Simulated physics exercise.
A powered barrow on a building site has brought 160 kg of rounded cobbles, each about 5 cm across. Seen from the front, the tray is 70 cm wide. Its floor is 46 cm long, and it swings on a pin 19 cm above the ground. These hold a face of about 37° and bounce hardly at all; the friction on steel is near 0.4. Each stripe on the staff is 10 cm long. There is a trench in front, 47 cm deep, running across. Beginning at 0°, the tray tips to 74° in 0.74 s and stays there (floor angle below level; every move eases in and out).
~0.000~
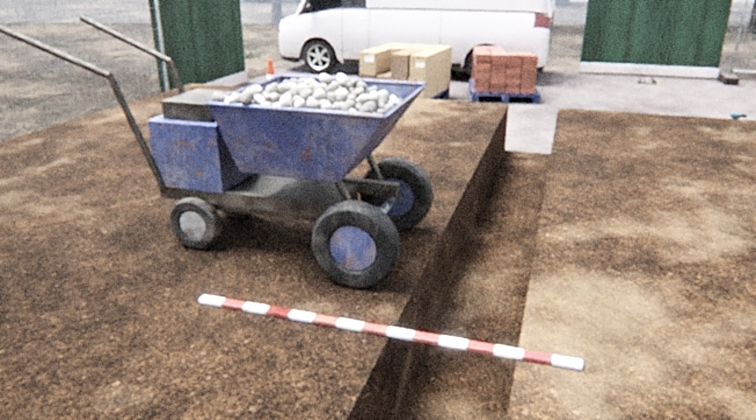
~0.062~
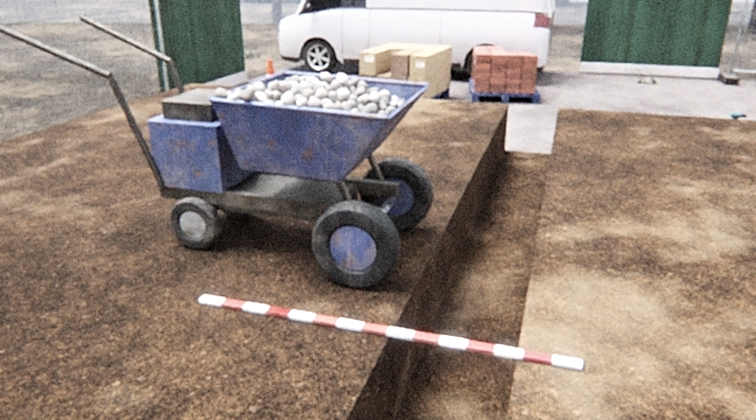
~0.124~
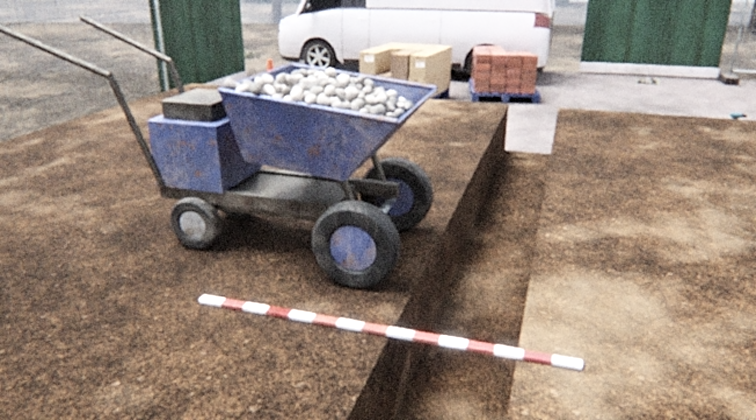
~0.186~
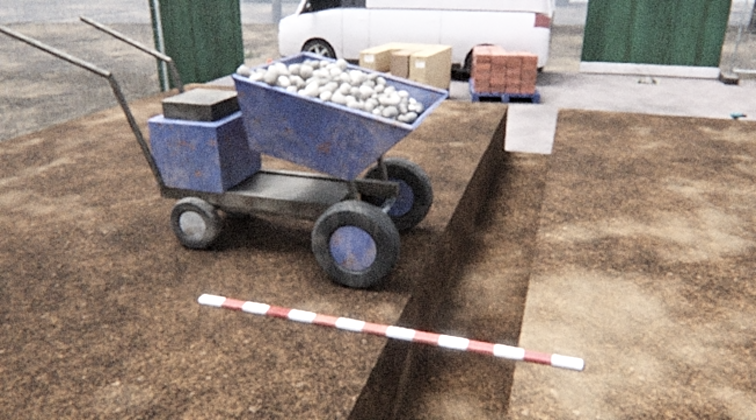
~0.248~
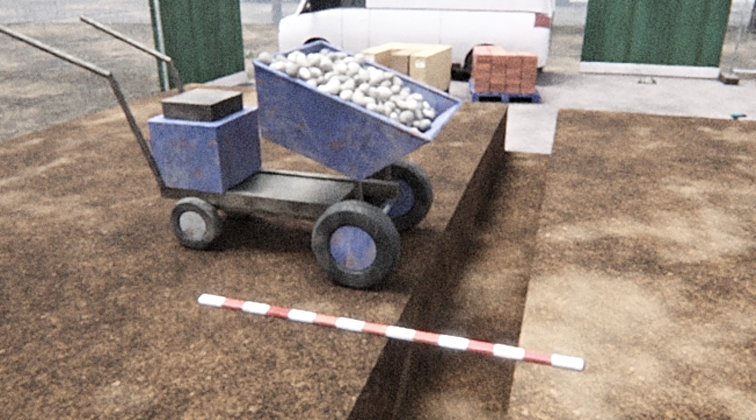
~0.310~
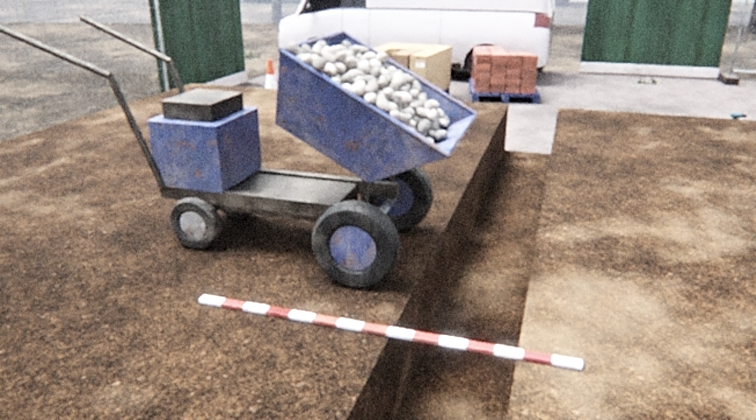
The clip shows a blue barrow loaded with pale rounded stones standing beside a trench, a red-and-white staff lying in front, as its tray swings upward, the back rising and the front lip tilting down to the right.
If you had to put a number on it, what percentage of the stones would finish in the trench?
I'd put it at about 29 percent.
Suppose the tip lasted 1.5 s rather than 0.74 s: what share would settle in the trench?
My guess is near 45 percent.
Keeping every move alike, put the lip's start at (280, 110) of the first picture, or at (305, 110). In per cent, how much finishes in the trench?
About 100 per cent first, then about 95 per cent.
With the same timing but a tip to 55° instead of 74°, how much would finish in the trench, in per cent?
Trench share: Approx. 20%.
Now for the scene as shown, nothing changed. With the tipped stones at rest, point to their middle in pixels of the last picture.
The tipped stones centre close to (583, 277).
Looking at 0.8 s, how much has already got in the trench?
Around 5 per cent of it, at that instant.
After 0.6 s the floor is at 62°; 100 % in the tray; the foremost stones are at (497, 194).
After 0.8 s the floor is at 74°; 53 % in the tray, 6 % in the trench, 42 % past the trench; the foremost stones are at (621, 280).
After 1.2 s the floor is at 74°; 14 % in the tray, 14 % in the trench, 72 % past the trench; the foremost stones are past the picture's edge.
After 3.1 s the floor is at 74°; 0 % in the tray, 29 % in the trench, 71 % past the trench; the foremost stones are past the picture's edge.
